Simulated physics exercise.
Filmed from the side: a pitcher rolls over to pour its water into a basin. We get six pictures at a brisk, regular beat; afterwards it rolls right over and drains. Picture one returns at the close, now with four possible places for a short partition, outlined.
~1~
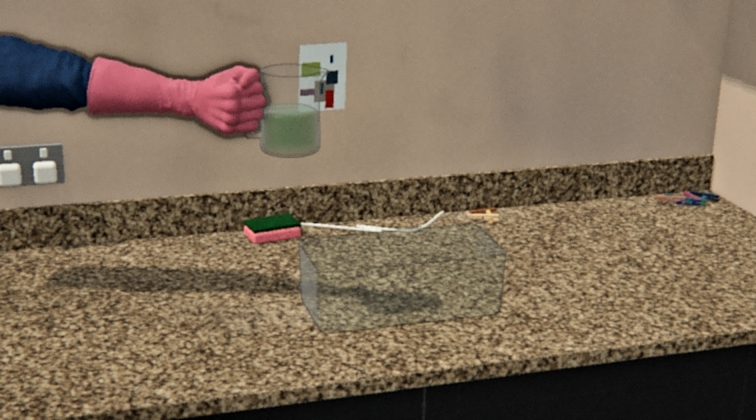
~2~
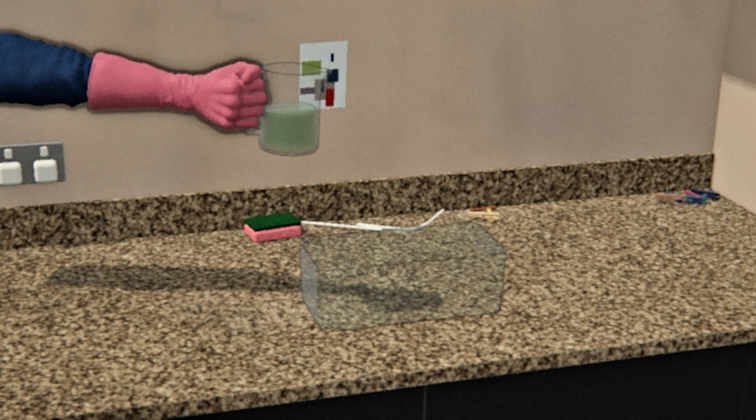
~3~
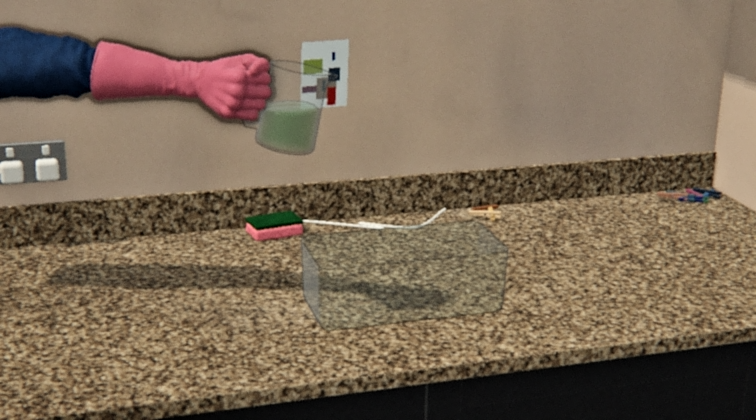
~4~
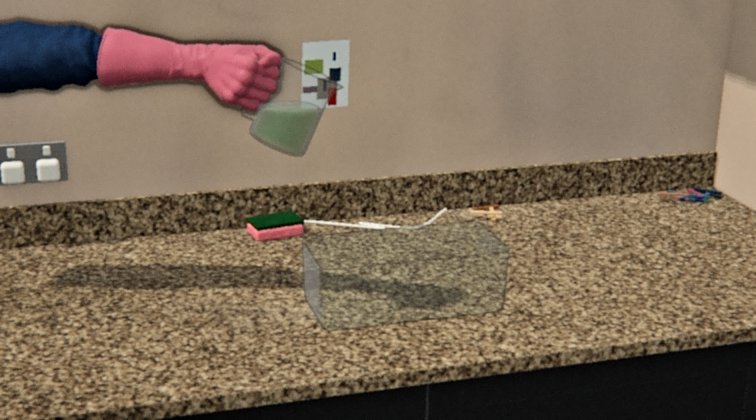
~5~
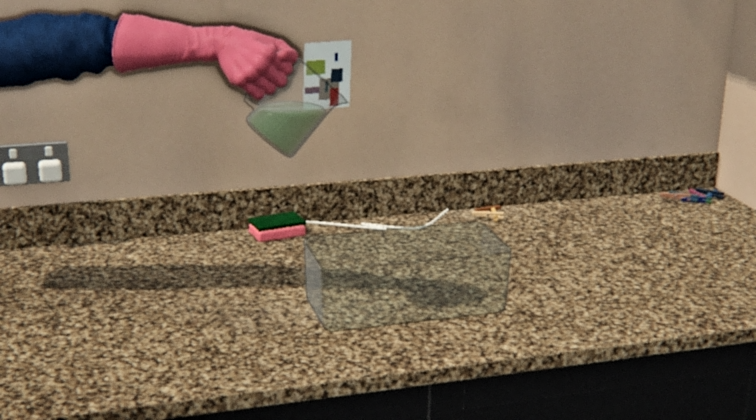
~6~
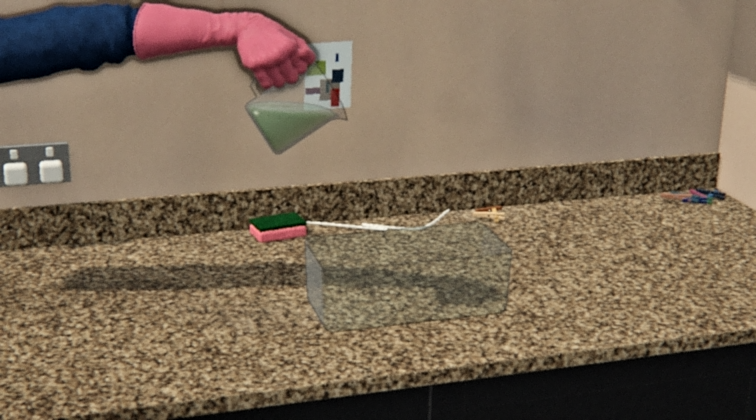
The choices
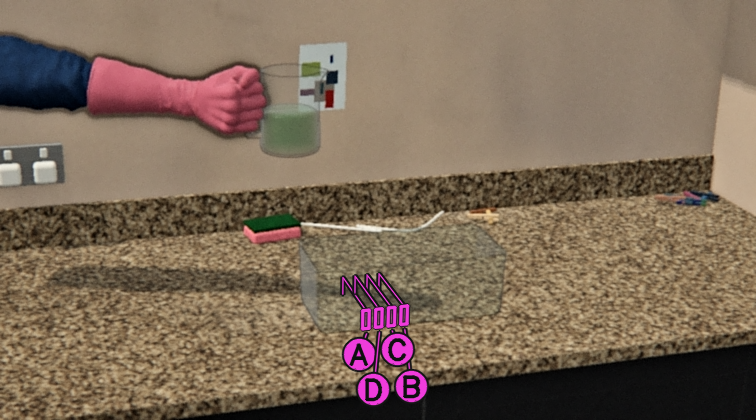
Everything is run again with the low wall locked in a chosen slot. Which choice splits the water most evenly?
C beats the others.
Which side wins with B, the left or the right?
The left side.
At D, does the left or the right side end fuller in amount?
More ends on the right.
In magenta, A at (366, 333); B at (404, 329); C at (392, 330); D at (379, 331).
Choosing A, about 9 % ends left of the wall and 85 % right of it; 5 % is lost outside.
Choosing B, about 81 % ends left of the wall and 11 % right of it; 8 % is lost outside.
Choosing C, about 52 % ends left of the wall and 46 % right of it; 3 % is lost outside.
Choosing D, about 13 % ends left of the wall and 81 % right of it; 6 % is lost outside.
